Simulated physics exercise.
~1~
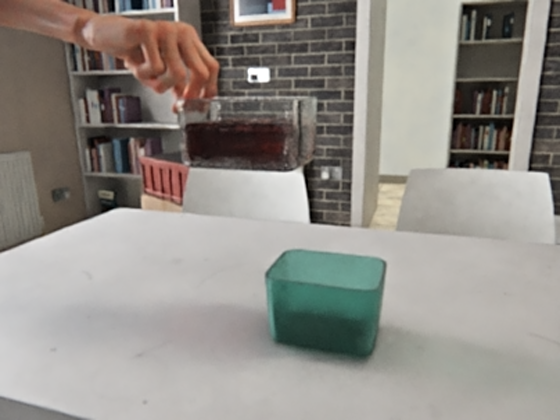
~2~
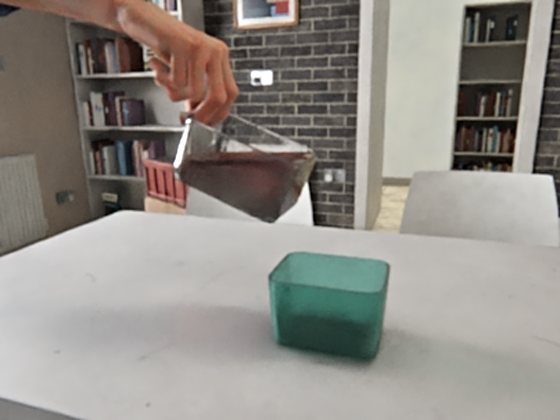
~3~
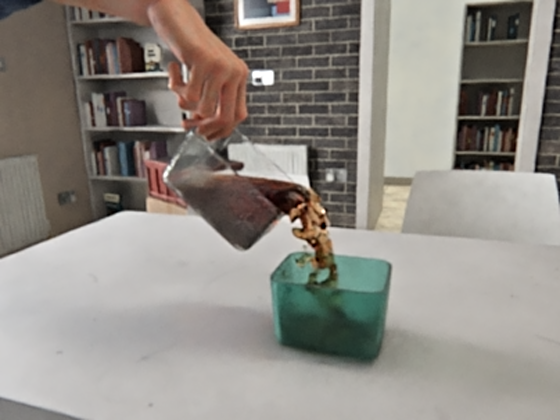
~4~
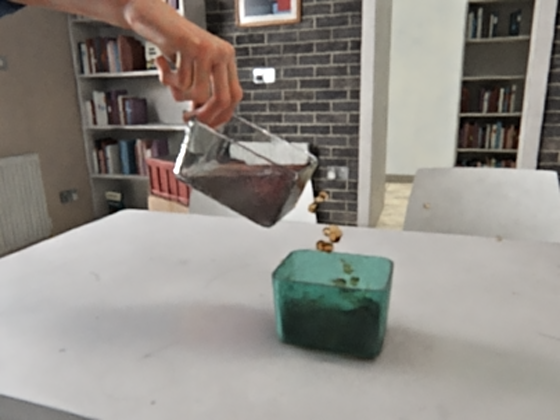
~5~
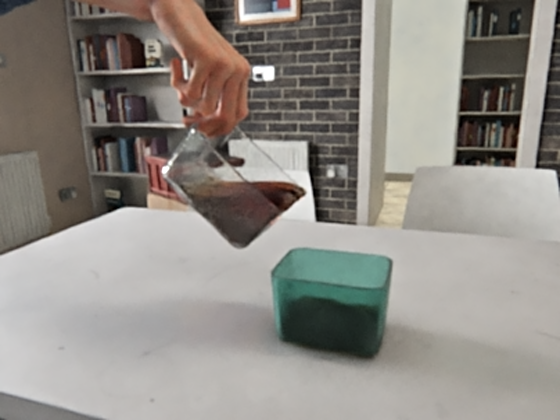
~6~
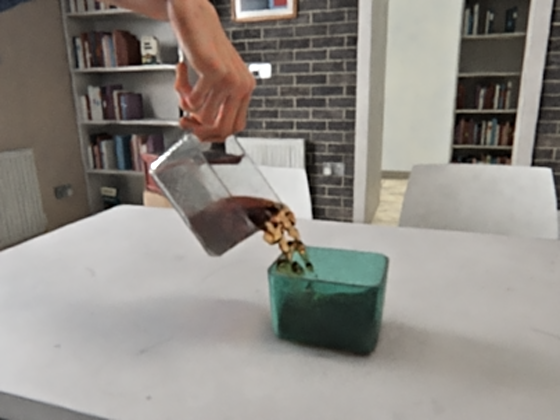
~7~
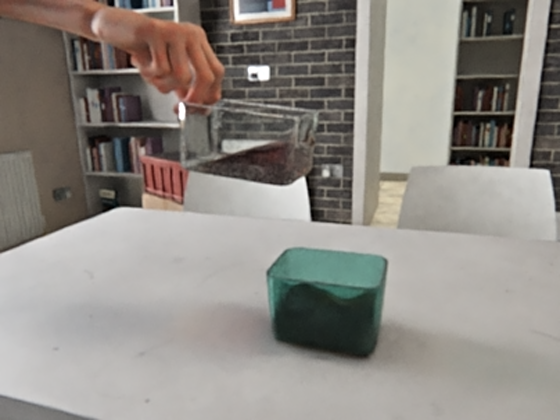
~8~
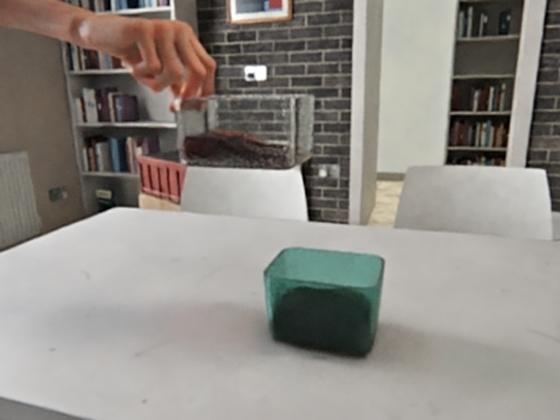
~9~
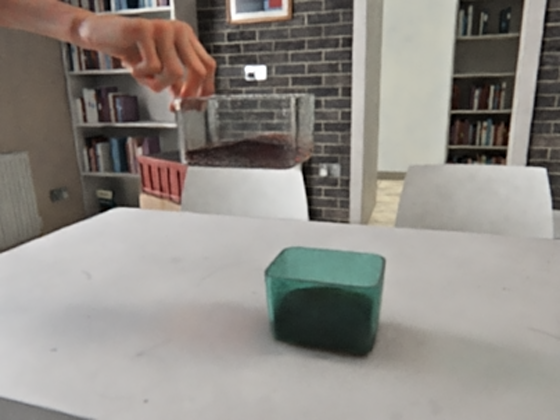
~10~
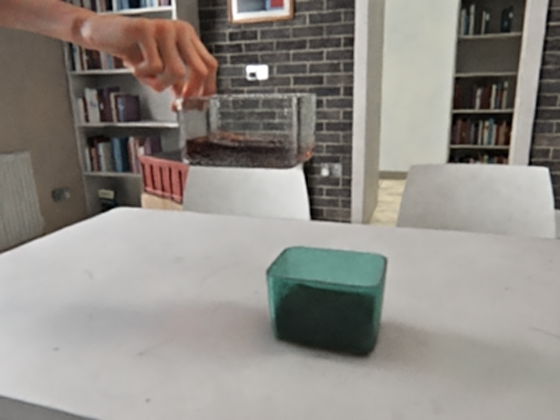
At the start, a hand holds a clear, rectangular food box of dark reddish-brown tea above a white table, just left of an empty green oblong tub. The wrist turns and the box tips to the right, sending a stream of tea into the tub. The hand then eases the box partly back, and the stream breaks into a few drops. It tips the box again, more steeply, and more tea pours in. Finally the hand levels the box and holds it still, with a shallow layer left inside and the tub partly filled.
